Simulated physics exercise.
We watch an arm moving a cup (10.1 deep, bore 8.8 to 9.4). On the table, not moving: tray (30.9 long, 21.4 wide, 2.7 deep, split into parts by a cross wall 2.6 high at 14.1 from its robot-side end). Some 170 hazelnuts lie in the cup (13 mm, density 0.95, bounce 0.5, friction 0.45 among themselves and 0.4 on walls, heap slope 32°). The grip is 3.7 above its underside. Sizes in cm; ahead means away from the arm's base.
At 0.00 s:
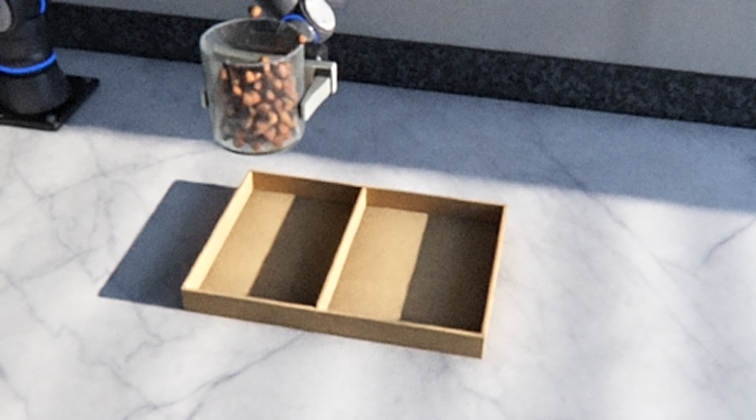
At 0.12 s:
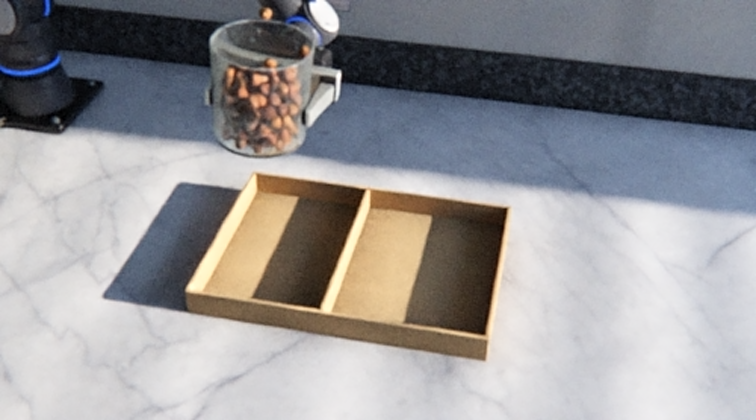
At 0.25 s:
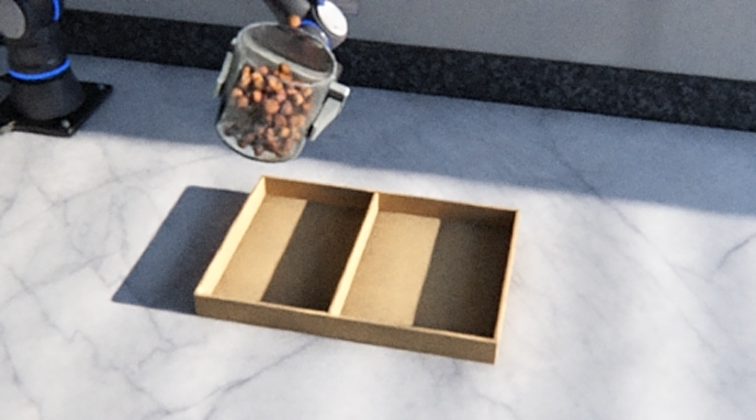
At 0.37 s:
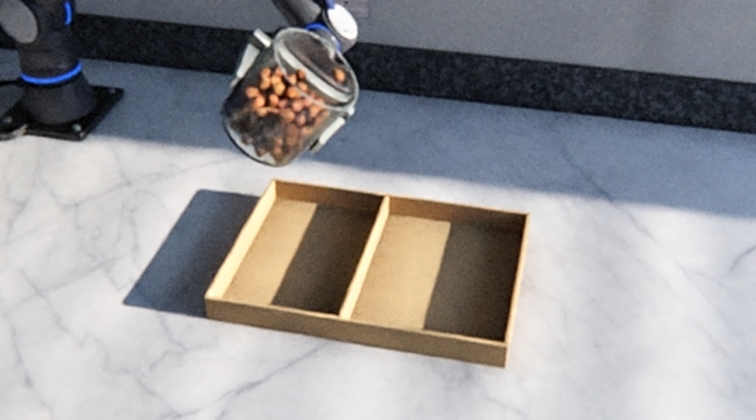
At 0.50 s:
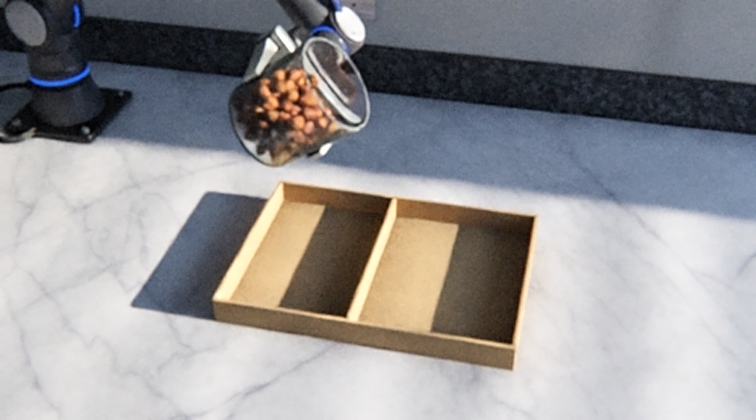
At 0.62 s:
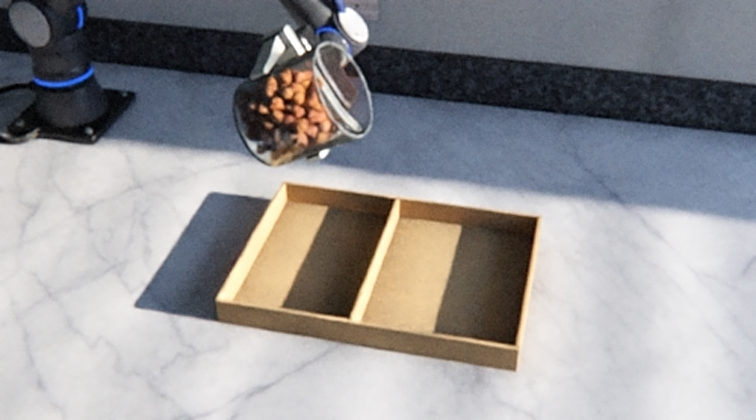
A glass cup of hazelnuts, held by a robot arm's gripper, starts almost upright above and behind a two-part open tray on a marble surface. The arm tilts it steadily to the right while shifting slightly, and the nuts slide toward the lower side, remaining inside as the cup ends steeply tilted.
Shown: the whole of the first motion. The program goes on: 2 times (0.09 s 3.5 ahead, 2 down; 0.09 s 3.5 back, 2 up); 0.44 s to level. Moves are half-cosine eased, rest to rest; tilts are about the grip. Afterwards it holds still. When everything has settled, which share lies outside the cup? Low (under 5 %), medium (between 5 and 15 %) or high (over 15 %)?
Outside the cup the share is medium, between 5 and 15 %.
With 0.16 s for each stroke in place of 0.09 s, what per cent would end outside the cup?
In that case some 0 per cent.
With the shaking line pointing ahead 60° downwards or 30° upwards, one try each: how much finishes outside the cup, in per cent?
Some 5 and 40 per cent.
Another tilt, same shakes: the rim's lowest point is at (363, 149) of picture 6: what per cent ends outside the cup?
About 40 per cent.
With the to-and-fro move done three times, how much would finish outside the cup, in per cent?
In that case some 10 per cent.
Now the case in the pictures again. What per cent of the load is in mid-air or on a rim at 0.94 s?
About 4 per cent.
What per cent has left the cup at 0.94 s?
Some 5 per cent.
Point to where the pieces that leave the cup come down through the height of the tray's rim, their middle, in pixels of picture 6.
Around (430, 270).
After 0.94 s, tilted 60° forward, highest piece 22 above the table; 164 in the cup, 1 in the far-side part, 7 in flight or on a rim.
After 1.26 s, tilted 18° forward, highest piece 25 above the table; 158 in the cup, 10 in the far-side part, 3 on the table or floor, 1 in the robot-side part.
After 1.62 s, level, highest piece 25 above the table; 158 in the cup, 9 in the far-side part, 4 on the table or floor, 1 in the robot-side part.
After 2.67 s, level, highest piece 25 above the table; 158 in the cup, 9 in the far-side part, 4 on the table or floor, 1 in the robot-side part.
At rest, 158 in the cup, 9 in the far-side part, 4 on the table or floor, 1 in the robot-side part. That is 8 % outside the cup.
